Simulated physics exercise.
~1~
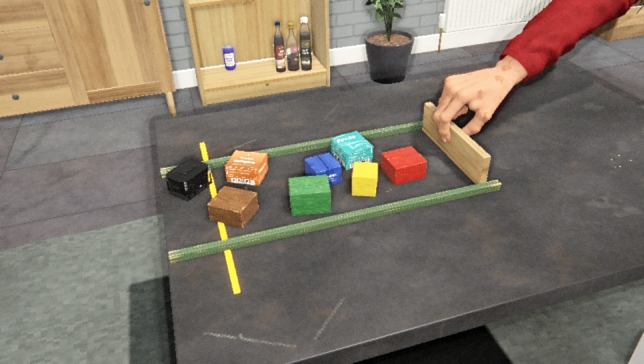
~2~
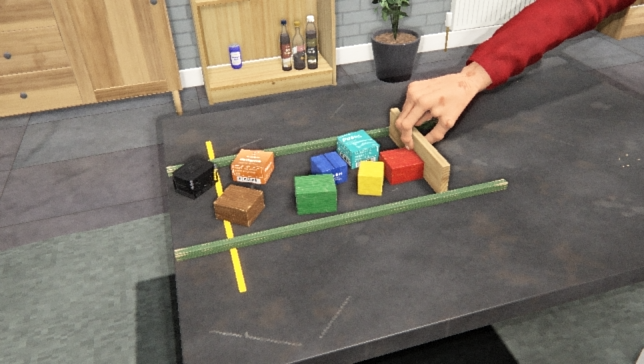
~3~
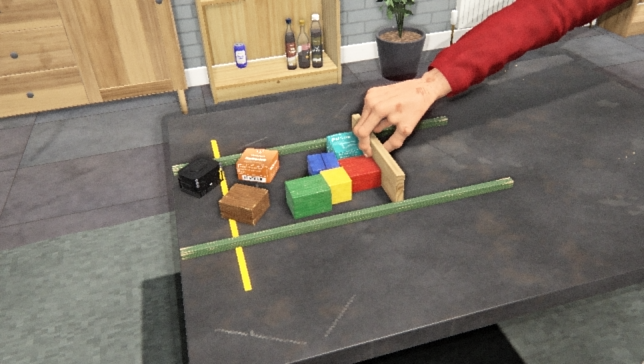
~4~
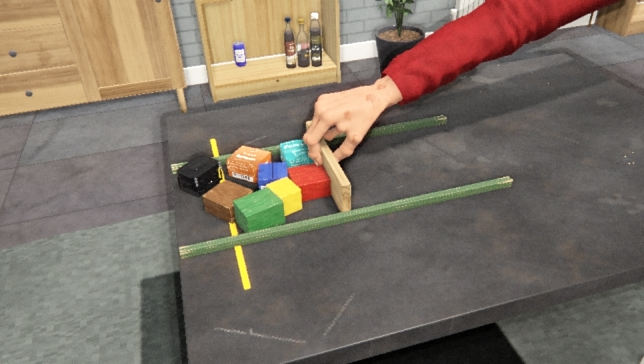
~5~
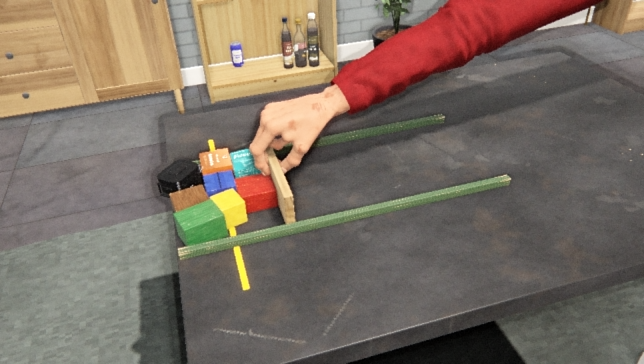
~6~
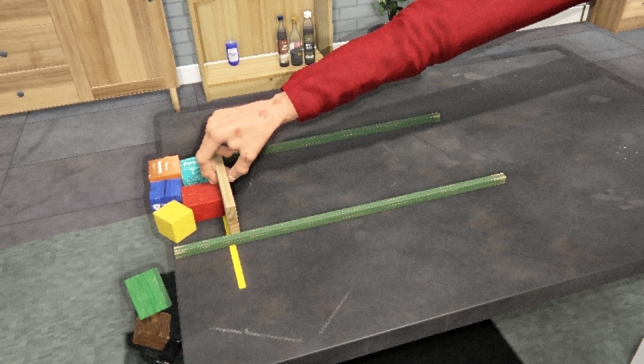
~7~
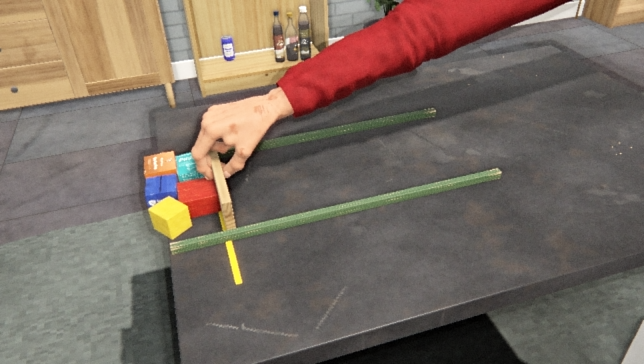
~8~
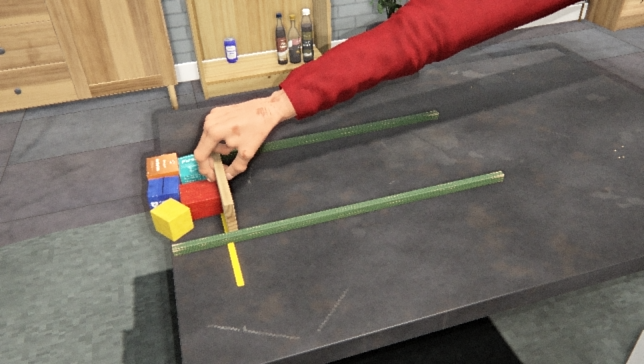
On a dark tabletop, a hand sweeps colourful blocks left with a board until three fall off.
